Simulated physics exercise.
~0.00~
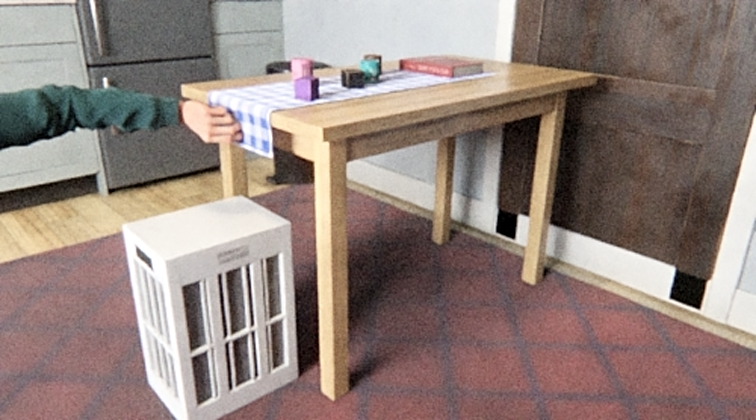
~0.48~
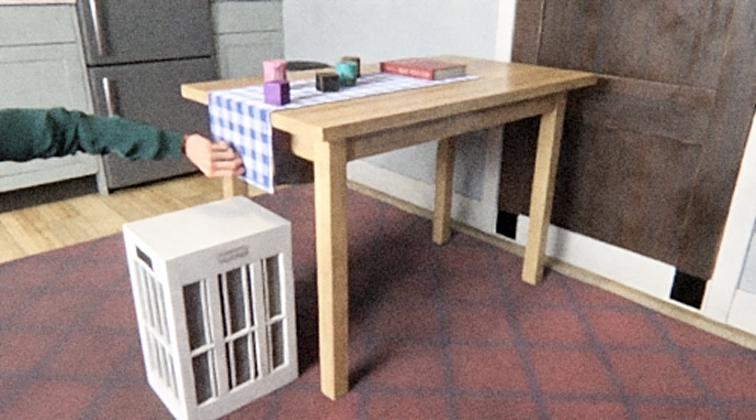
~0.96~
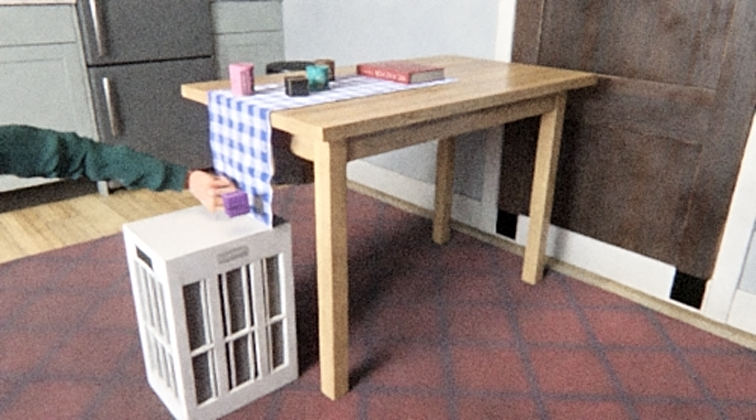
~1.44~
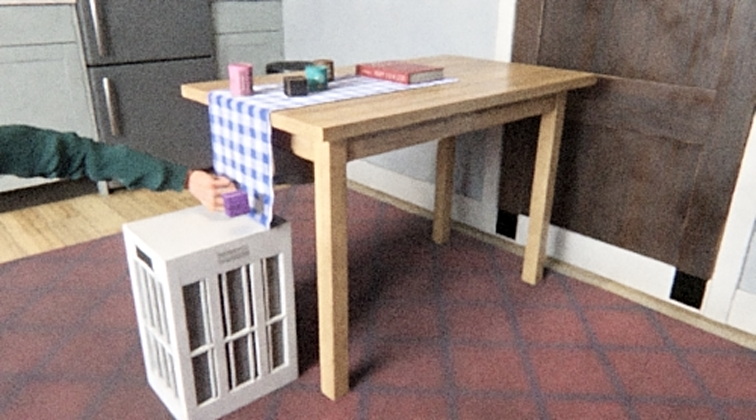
A blue checked tea towel was pulled steadily down over the left end of a wooden table by a green-sleeved arm, drawing the things on it leftward, until its hem reached the white crate and the purple cube came off the table.
